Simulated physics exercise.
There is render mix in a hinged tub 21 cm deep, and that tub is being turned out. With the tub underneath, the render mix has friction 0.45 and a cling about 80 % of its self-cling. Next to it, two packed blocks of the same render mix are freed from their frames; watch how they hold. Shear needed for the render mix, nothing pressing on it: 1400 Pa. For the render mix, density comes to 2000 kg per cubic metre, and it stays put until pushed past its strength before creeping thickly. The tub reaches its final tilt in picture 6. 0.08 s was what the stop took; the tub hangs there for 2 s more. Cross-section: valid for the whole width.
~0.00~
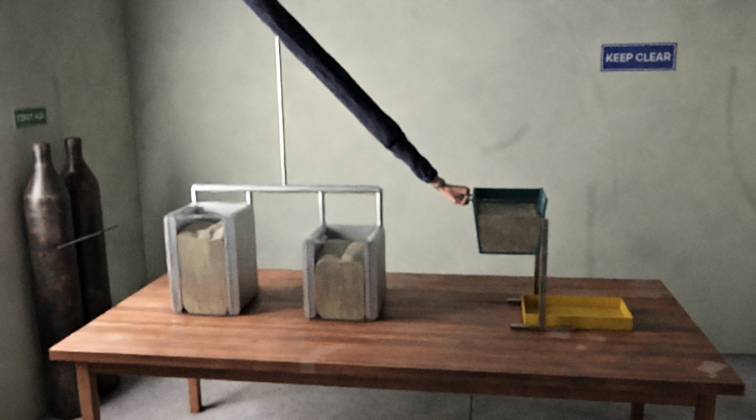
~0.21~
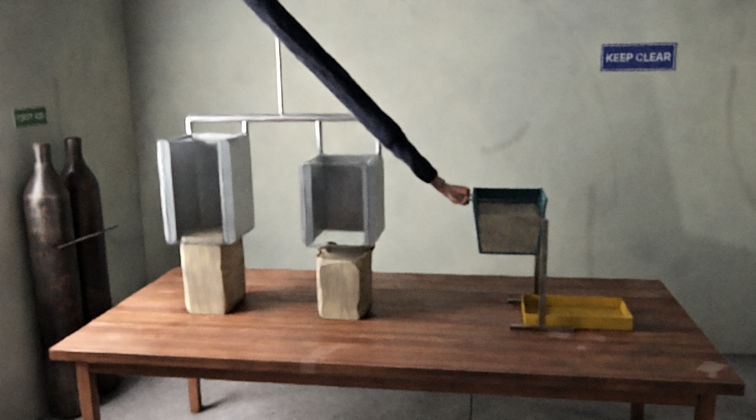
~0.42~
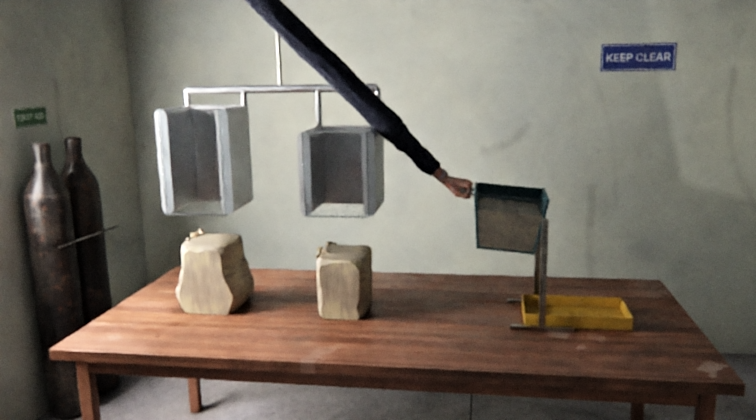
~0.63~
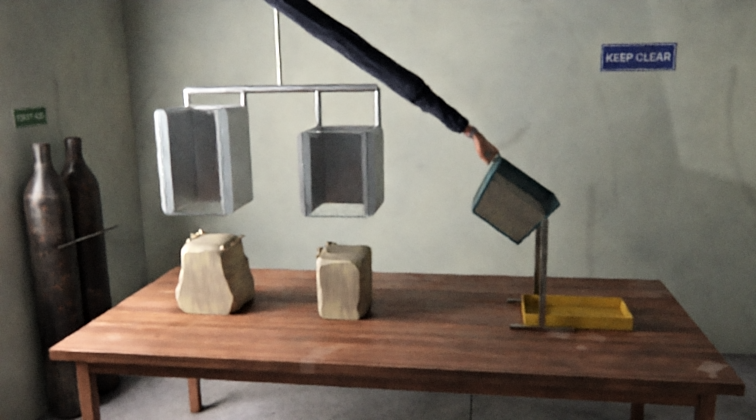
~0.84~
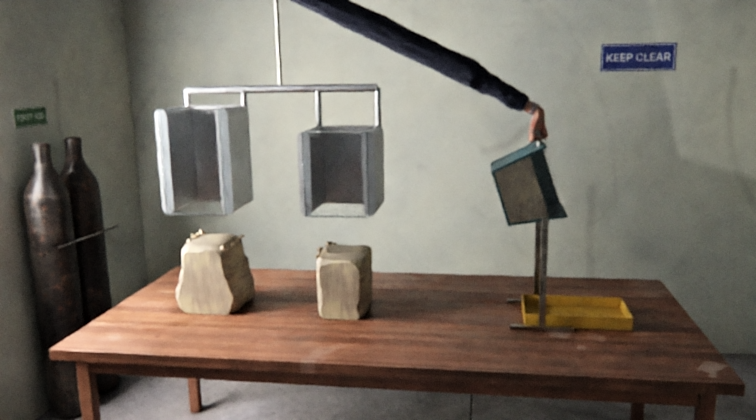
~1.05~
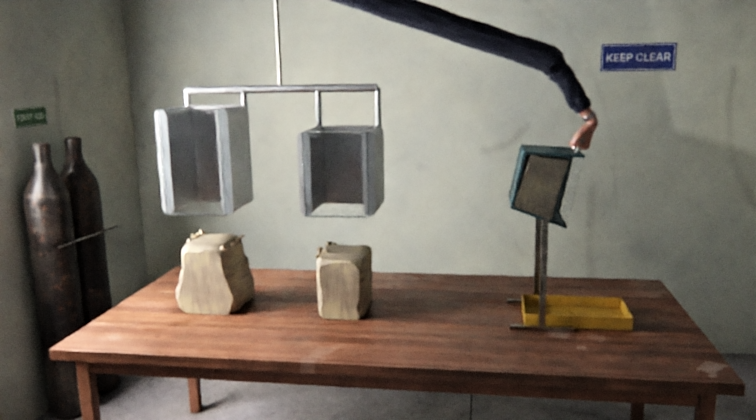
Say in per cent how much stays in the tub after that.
Close to 14 percent stays in.
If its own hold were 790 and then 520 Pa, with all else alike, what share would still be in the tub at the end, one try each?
Respectively 35 % and 30 %.
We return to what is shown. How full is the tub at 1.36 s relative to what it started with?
The tub holds some 70 % at that moment.
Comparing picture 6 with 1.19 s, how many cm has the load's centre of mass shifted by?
Shift: Some 4 cm.
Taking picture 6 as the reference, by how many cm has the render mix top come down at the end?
16 cm or so.
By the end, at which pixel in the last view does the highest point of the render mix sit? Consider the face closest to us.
Looking at the last picture, I'd put it at about (520, 199).
By 1.19 s, the tub is at 102 degrees and holds 100 %.
By 1.36 s, the tub is at 102 degrees and holds 69 %.
By 1.53 s, the tub is at 102 degrees and holds 32 %.
By 1.70 s, the tub is at 102 degrees and holds 14 %.
By 3.05 s, at the end, the tub is at 102 degrees and holds 14 %.
